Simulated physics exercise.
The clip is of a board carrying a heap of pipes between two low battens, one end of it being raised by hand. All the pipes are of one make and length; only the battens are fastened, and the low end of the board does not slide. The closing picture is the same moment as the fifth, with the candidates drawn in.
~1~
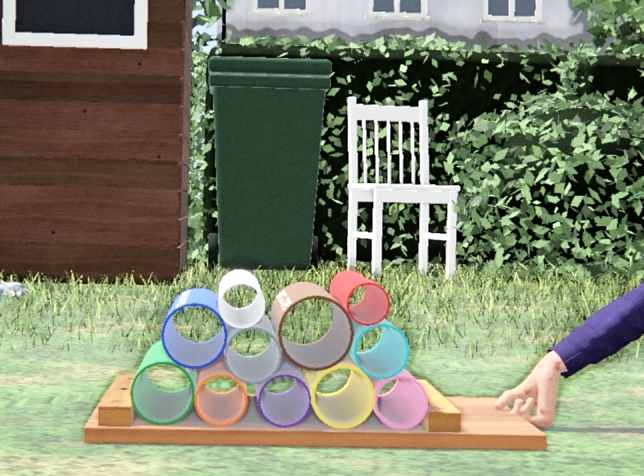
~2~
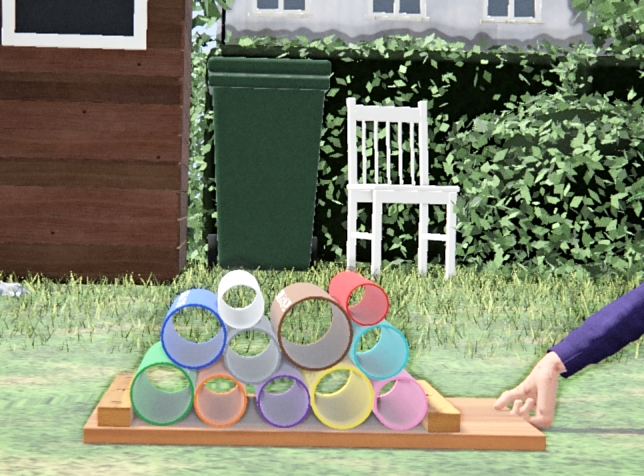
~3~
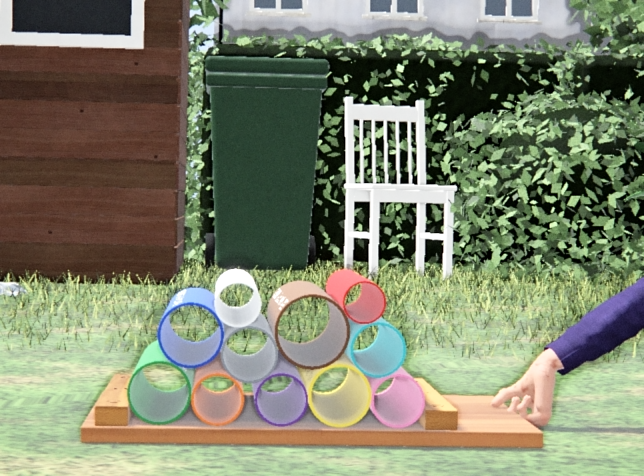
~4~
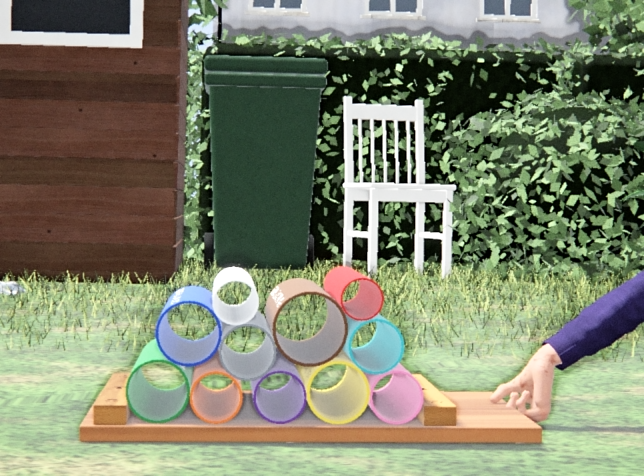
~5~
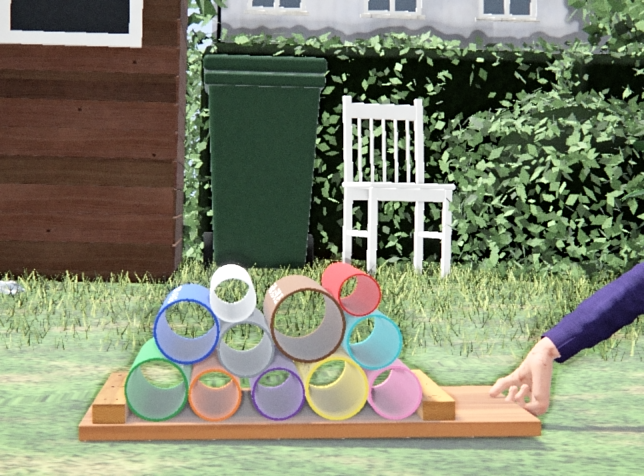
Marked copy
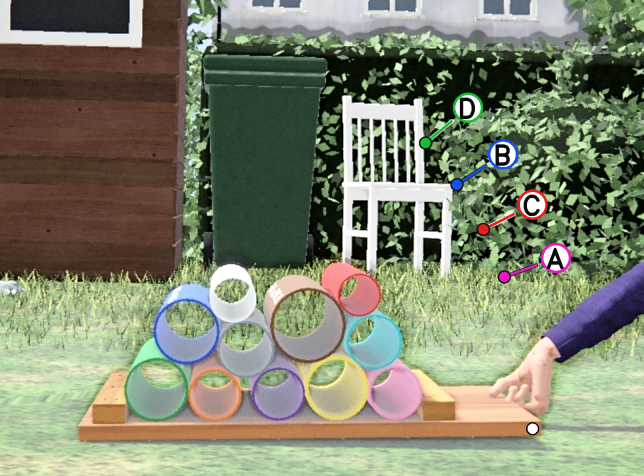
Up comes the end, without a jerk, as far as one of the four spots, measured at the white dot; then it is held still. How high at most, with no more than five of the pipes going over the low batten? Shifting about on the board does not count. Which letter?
The highest mark that will do is B.
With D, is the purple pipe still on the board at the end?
The purple pipe: Yes.
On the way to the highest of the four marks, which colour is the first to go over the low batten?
First is the blue one.
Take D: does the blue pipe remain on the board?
The blue pipe: No.
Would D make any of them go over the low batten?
Yes, at D.
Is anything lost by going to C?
At C: Yes.
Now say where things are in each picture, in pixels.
In the first frame, yellow pipe (343, 397); pink pipe (401, 403); grey pipe (253, 356).
In the second frame, grey pipe (252, 356); turquoise pipe (381, 352).
In the third frame, board (306, 408); pink pipe (398, 401); white pipe (238, 304).
In the fourth frame, board (305, 405); green pipe (158, 391); orange pipe (216, 397).
In the fifth frame, board (304, 402); green pipe (156, 390); orange pipe (215, 395).
On the marked copy, A at (504, 277); B at (457, 185); C at (483, 229); D at (425, 143); the white dot at (533, 429).
Taking B. A third of the way, board at 19°.
Two thirds of the way, board at 35°.
When it is over, board at 35°, five over the low batten.
As for the rest, A four over the low batten (grey, brown, blue, white); C five over the low batten; D six over the low batten.
